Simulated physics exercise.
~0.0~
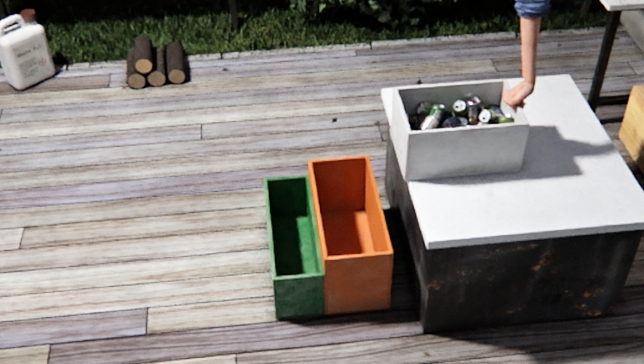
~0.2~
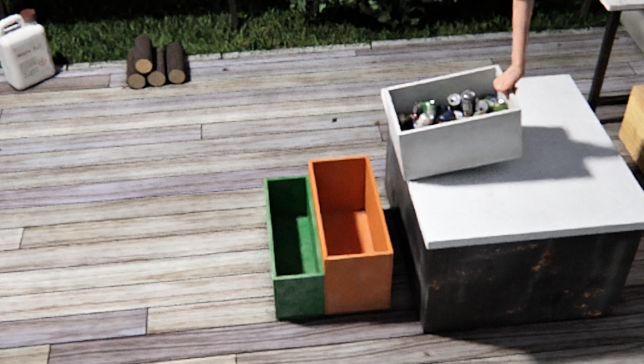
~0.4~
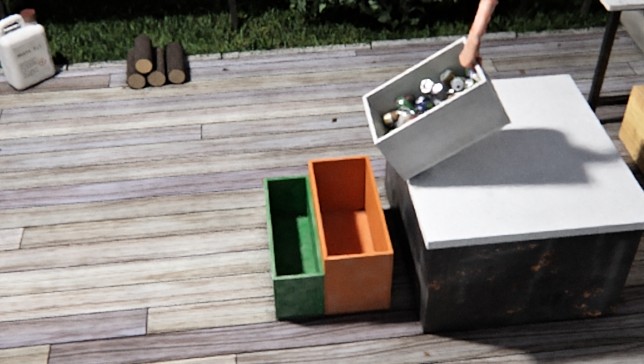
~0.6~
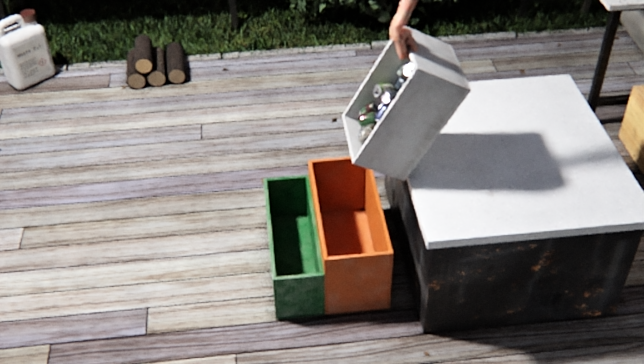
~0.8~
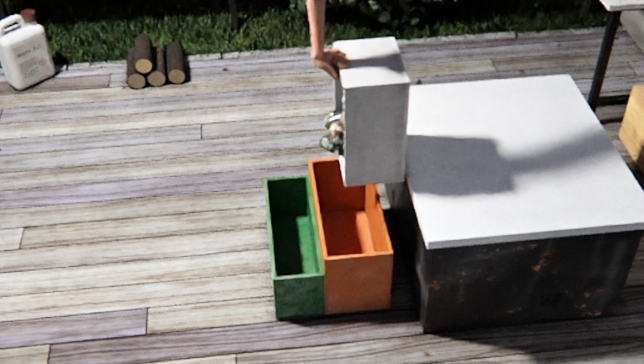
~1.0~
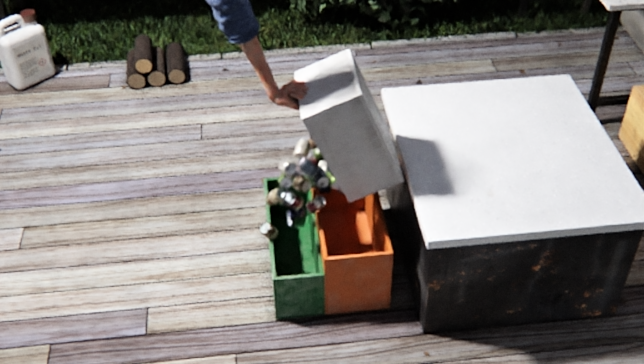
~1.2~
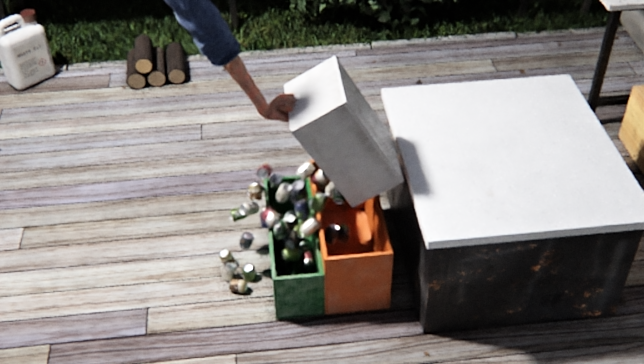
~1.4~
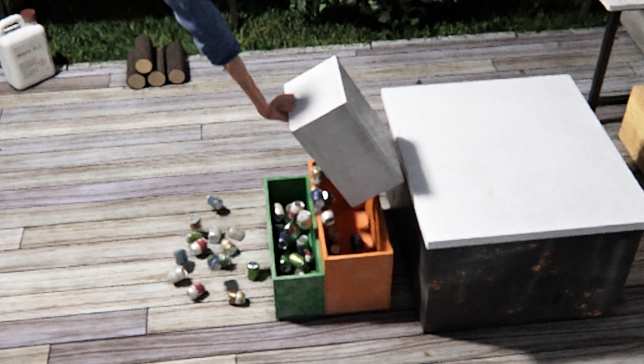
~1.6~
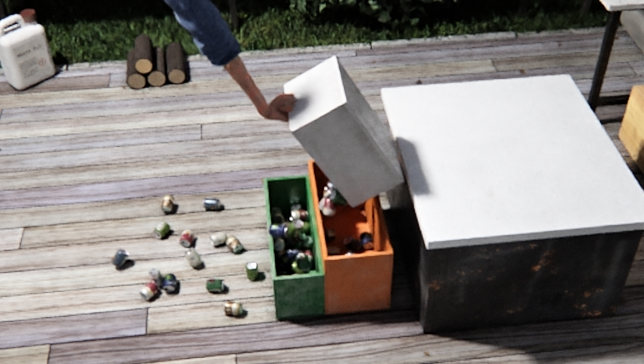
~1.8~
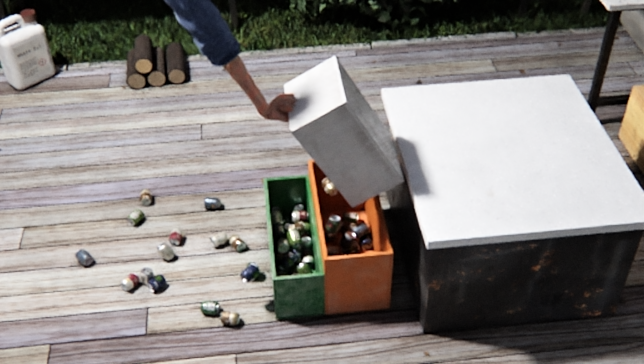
An arm reaches in from the top of a sunlit wooden deck, seen from above, gripping a white box of small cans on a pale-topped bench at the right. Left of the bench stand an empty orange trough and, beyond it, a narrower green tub, with logs and a white jug near the grass behind. The hand moves the box left over the bench's edge, tipping it steadily until its mouth points downward. Cans tumble out in a cluster, dropping into both containers and spilling past the green one. The box stays tilted while strays roll left across the boards. Finally, most cans lie in the green tub, with fewer in the orange trough and others scattered on the deck.
